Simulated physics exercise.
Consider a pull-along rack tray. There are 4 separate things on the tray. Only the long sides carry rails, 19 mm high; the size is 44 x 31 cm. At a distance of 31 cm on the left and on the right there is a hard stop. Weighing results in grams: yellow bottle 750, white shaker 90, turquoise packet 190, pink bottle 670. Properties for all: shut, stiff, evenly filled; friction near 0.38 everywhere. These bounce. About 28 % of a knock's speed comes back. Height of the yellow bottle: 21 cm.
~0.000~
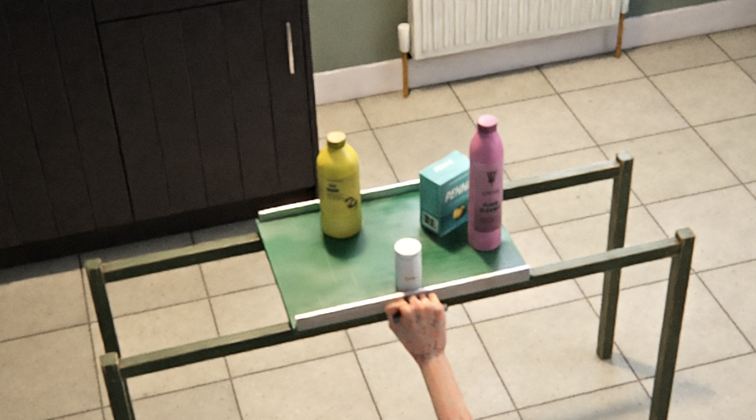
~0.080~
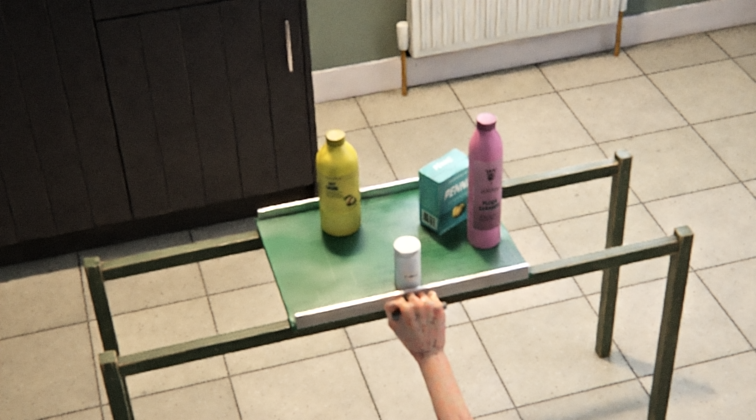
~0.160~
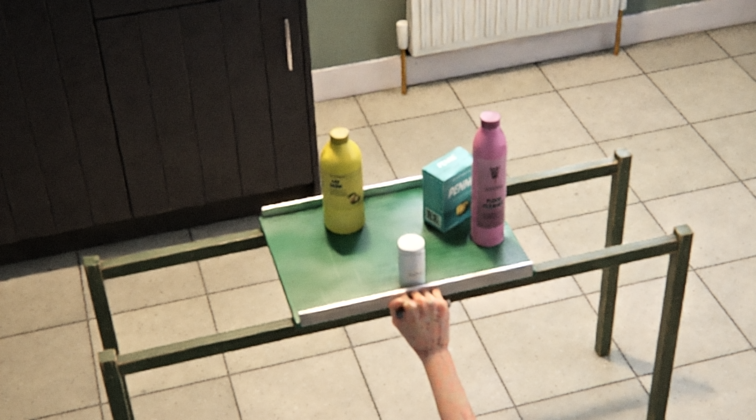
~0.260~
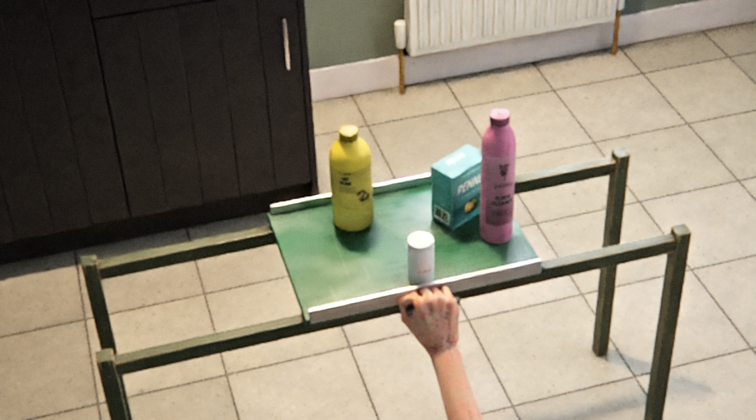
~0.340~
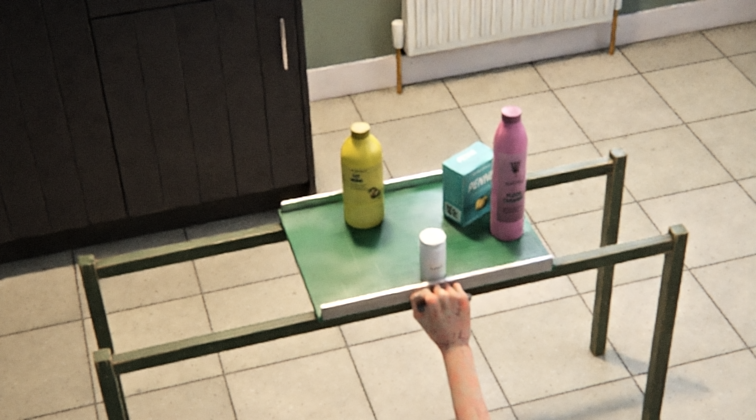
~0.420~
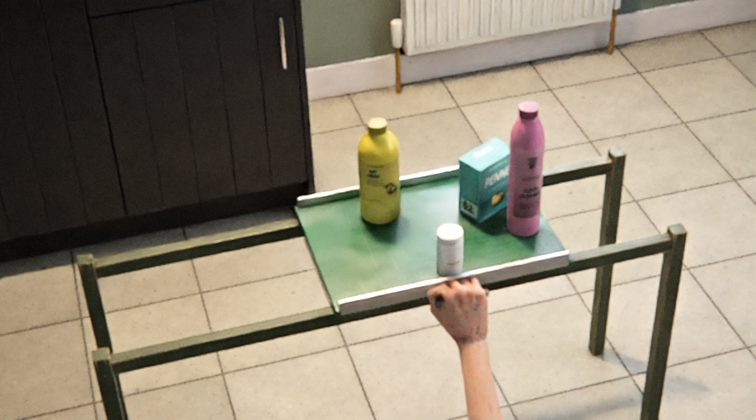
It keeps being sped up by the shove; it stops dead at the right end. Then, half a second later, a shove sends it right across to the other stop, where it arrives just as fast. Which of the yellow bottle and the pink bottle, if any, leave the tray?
The yellow bottle does not; the pink bottle does.
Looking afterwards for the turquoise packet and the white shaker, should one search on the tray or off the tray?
Result: Turquoise packet goes out of bounds, white shaker remains in bounds.
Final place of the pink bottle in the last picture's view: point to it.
Around (652, 403).
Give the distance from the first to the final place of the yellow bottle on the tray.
About 0 cm.
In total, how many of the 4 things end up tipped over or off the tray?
In total, 2.
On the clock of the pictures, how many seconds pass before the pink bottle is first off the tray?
Time: Approximately 0.8 s.
After 1.12 s, tray moved 31 cm right; turquoise packet and pink bottle now off the tray; yellow bottle slid 9 cm near (528, 139); white shaker slid 8 cm.
After 1.62 s, tray moved 27 cm right; yellow bottle slid 9 cm near (507, 144); white shaker slid 8 cm.
After 2.42 s, tray moved 13 cm left; yellow bottle slid 9 cm near (311, 182); white shaker slid 8 cm.
At rest (3.2 s), off the tray, turquoise packet and pink bottle; the other 2 in place, give or take 5 cm. In the last view, yellow bottle near (167, 210), pink bottle near (652, 403).
